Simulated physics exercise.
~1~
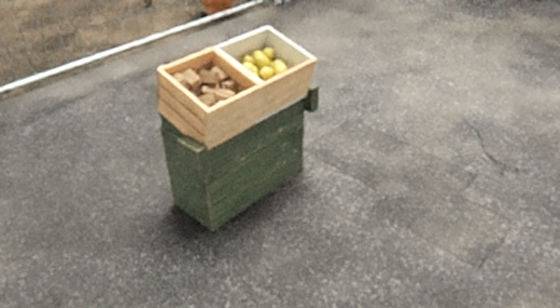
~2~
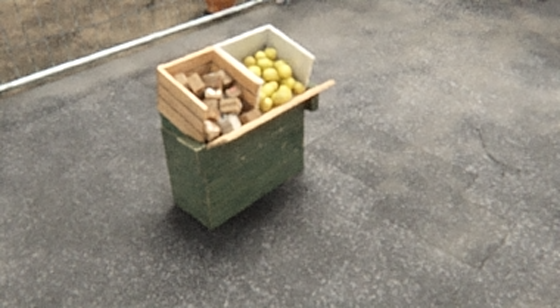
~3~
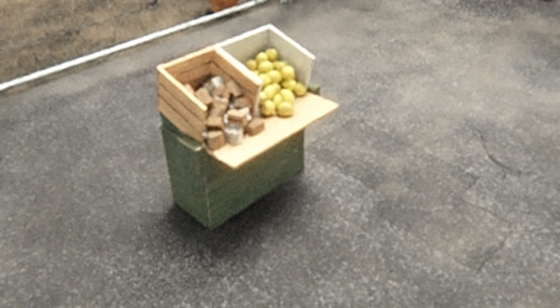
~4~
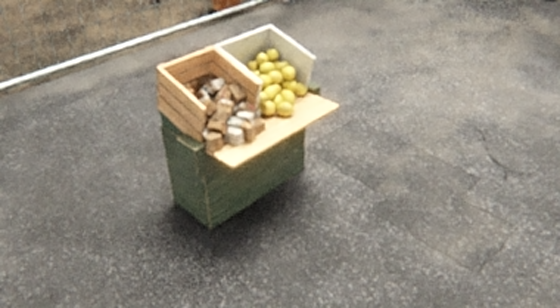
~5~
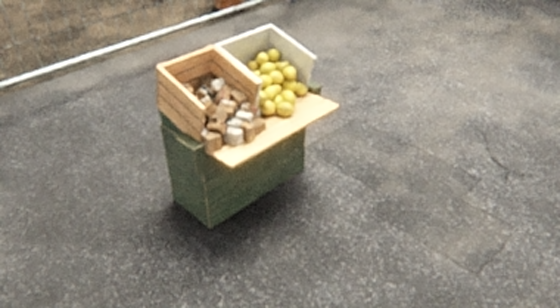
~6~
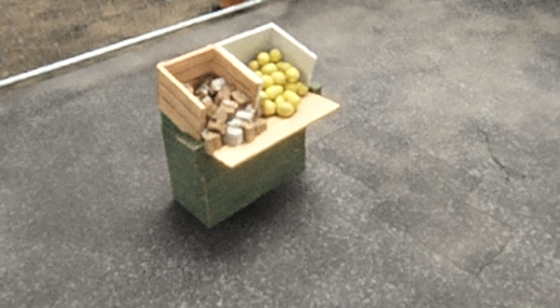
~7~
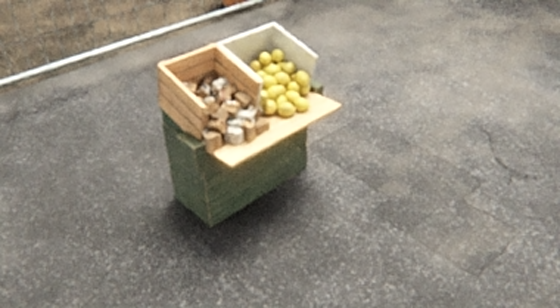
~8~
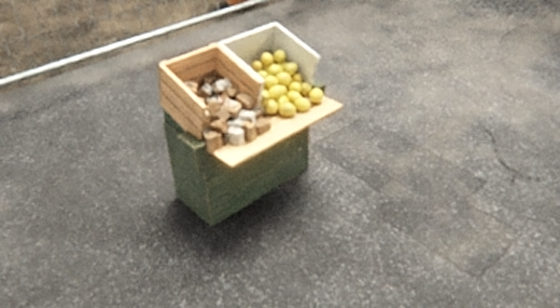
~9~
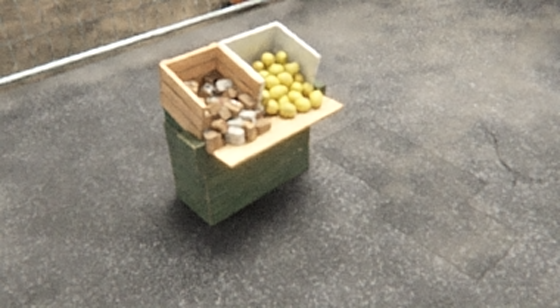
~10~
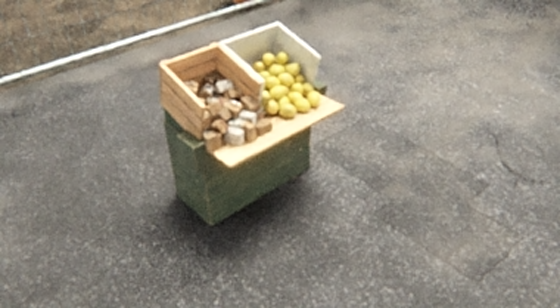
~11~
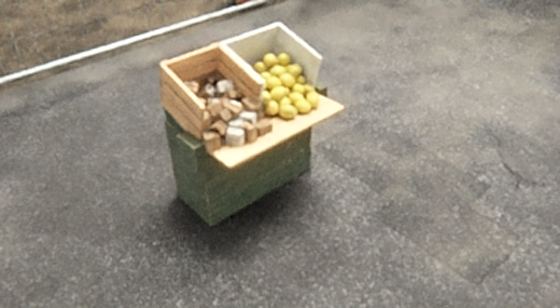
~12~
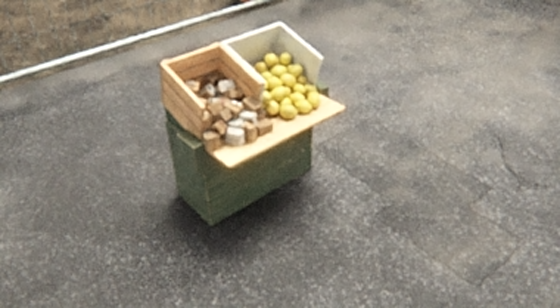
A wooden flap drops open, and blocks and lemons slide onto it and stay there.
